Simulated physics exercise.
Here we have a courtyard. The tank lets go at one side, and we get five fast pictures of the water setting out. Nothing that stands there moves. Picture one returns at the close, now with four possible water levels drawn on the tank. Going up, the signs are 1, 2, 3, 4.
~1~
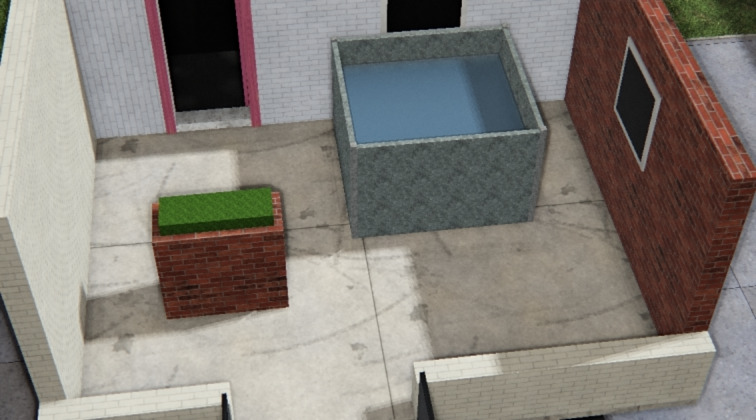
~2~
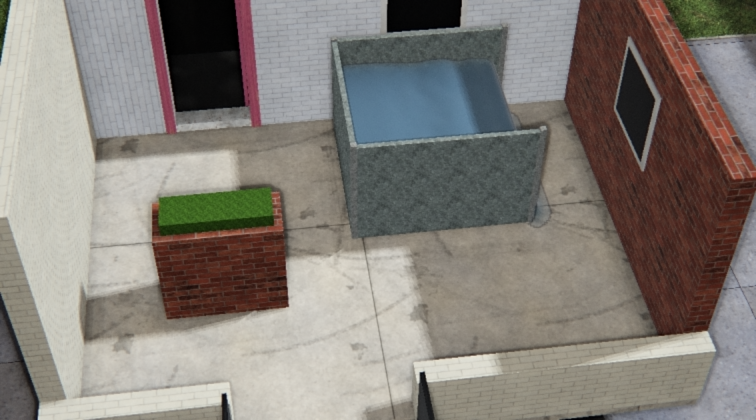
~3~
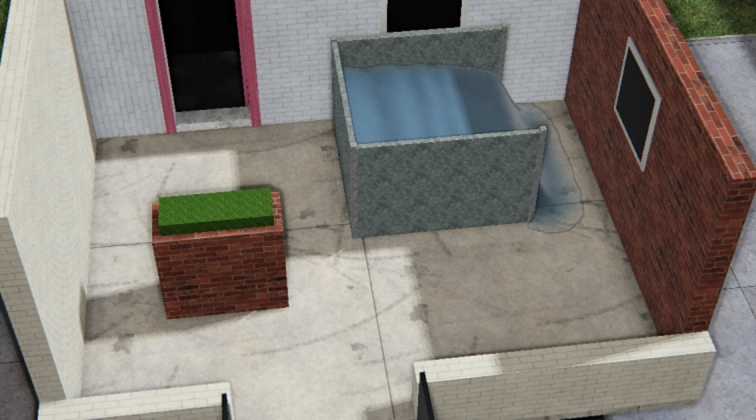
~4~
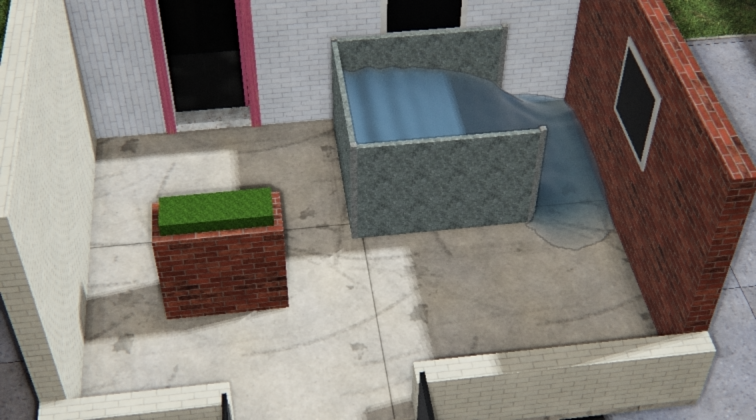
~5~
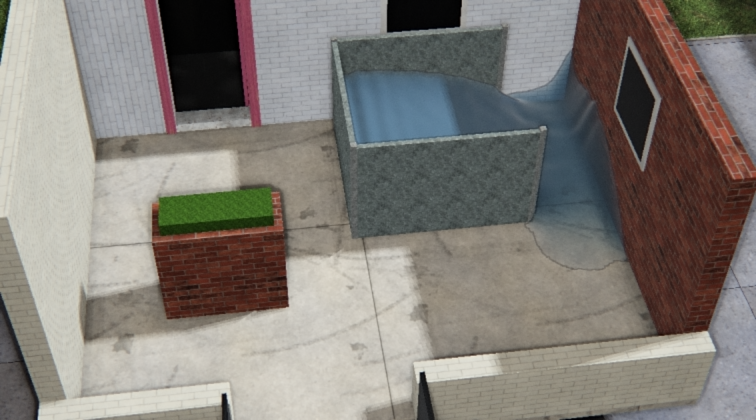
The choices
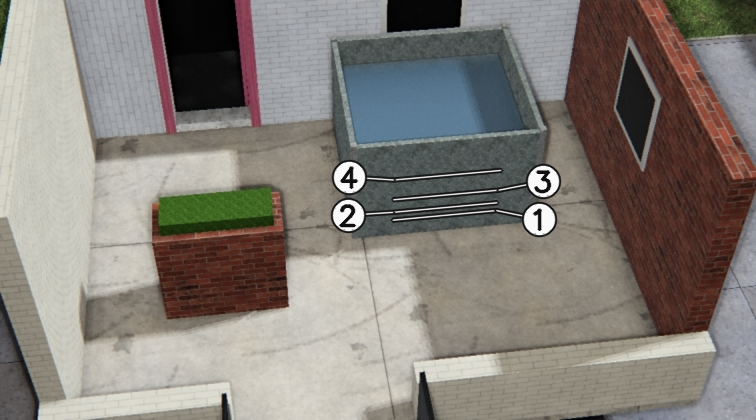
Water pouring from the open right side of a stone tank, spreading over the courtyard ground and surging against a brick wall.
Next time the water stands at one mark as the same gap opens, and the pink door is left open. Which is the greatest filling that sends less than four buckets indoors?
Line 4.
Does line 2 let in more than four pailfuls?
No.
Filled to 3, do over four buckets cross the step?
No.
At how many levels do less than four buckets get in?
All of them.
In white, 1 at (444, 215); 2 at (445, 207); 3 at (446, 194); 4 at (447, 175); from the bottom up 1, 2, 3, 4.
If 1 is chosen, nothing gets over.
If 2 is chosen, nothing gets over.
If 3 is chosen, nothing gets over.
If 4 is chosen, a splash gets over, under a bucket.
